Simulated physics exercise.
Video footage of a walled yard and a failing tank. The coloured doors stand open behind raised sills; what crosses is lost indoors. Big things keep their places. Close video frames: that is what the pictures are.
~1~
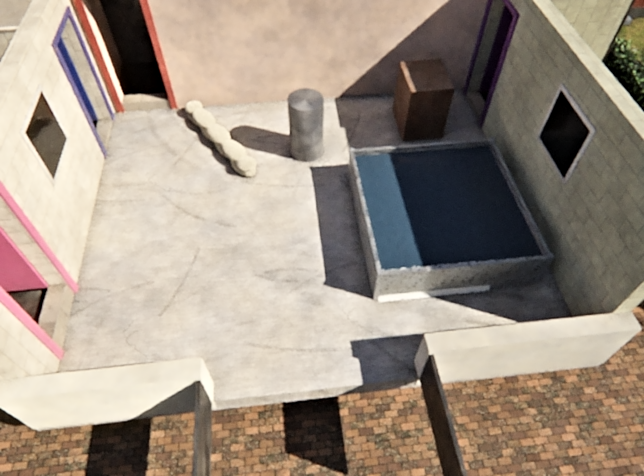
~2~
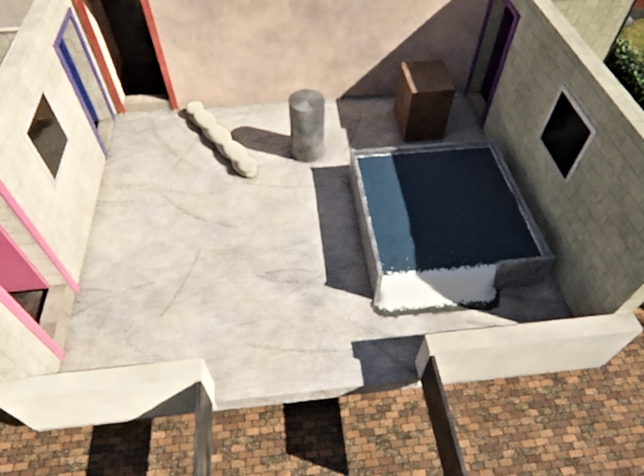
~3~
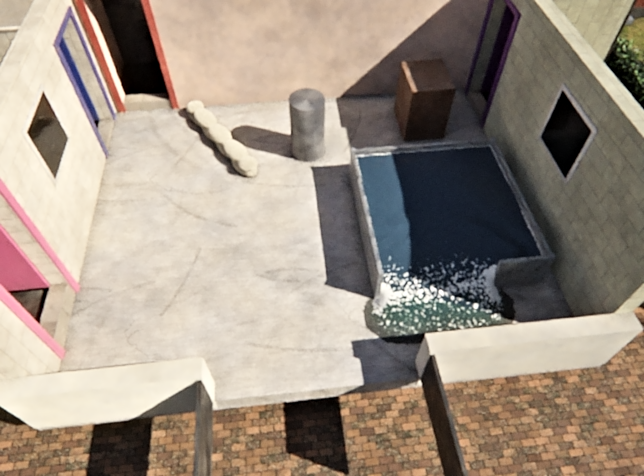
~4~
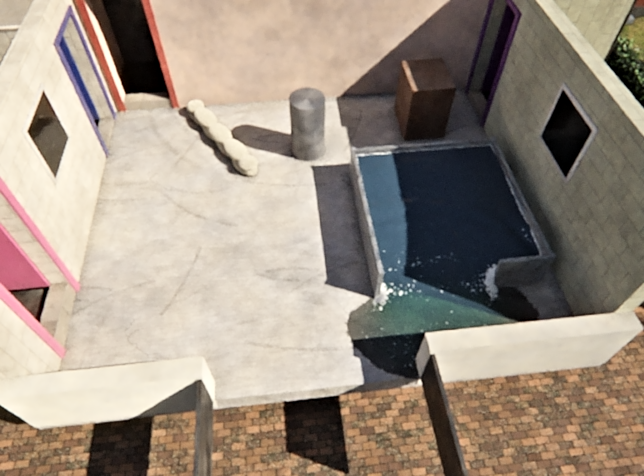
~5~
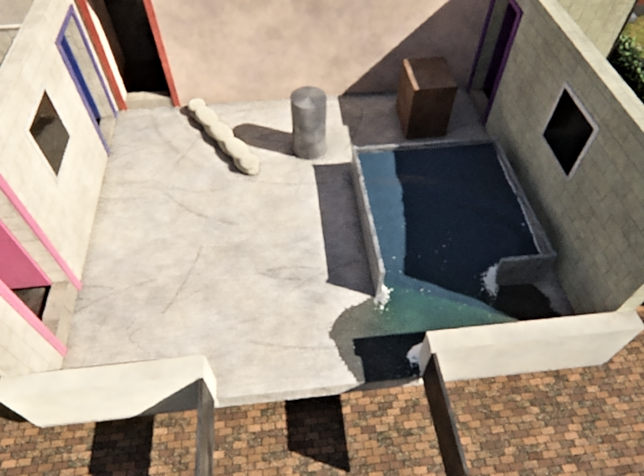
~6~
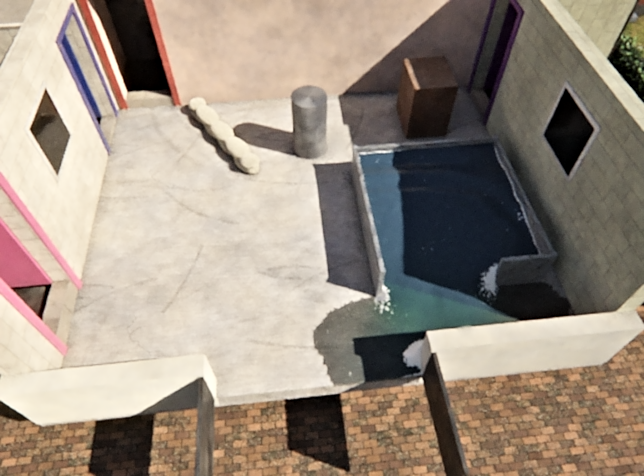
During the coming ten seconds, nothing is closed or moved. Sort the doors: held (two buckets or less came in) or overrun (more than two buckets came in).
Sorted: Red door held, blue door held, pink door held, purple door held.
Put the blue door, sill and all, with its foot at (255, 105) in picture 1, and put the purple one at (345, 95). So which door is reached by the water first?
I'd say the pink one is reached first.
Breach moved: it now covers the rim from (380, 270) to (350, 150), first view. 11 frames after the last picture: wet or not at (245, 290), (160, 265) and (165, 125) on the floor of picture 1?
The first spot is soaked, the second soaked and the third spared.
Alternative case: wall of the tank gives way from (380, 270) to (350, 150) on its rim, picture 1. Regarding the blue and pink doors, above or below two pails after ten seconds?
One by one: Blue door goes over; pink door holds.
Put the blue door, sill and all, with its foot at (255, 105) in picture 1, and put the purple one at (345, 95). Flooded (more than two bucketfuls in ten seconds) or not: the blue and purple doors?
In that case the blue door keeps within it while the purple door keeps within it.
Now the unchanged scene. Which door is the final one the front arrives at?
It's the red door.
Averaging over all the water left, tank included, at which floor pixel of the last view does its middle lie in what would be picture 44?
I'd mark it close to (402, 236).
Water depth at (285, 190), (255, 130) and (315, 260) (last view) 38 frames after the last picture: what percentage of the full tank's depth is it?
First spot 0 %, second 4 %, third 0 %.
A moment on, water covers 10 % of the floor; the red door not reached, the blue door not reached, the pink door not reached, the purple door not reached.
Next, water covers 20 % of the floor; the red door not reached, the blue door not reached, the pink door not reached, the purple door not reached.
Then, water covers 35 % of the floor; the red door not reached, the blue door not reached, the pink door wet at the sill, nothing in, the purple door wet at the sill, nothing in.
Later, water covers 55 % of the floor; the red door not reached, the blue door not reached, the pink door wet at the sill, nothing in, the purple door under two buckets in.
In the end, water covers 85 % of the floor; the red door wet at the sill, nothing in, the blue door wet at the sill, nothing in, the pink door wet at the sill, nothing in, the purple door under two buckets in.
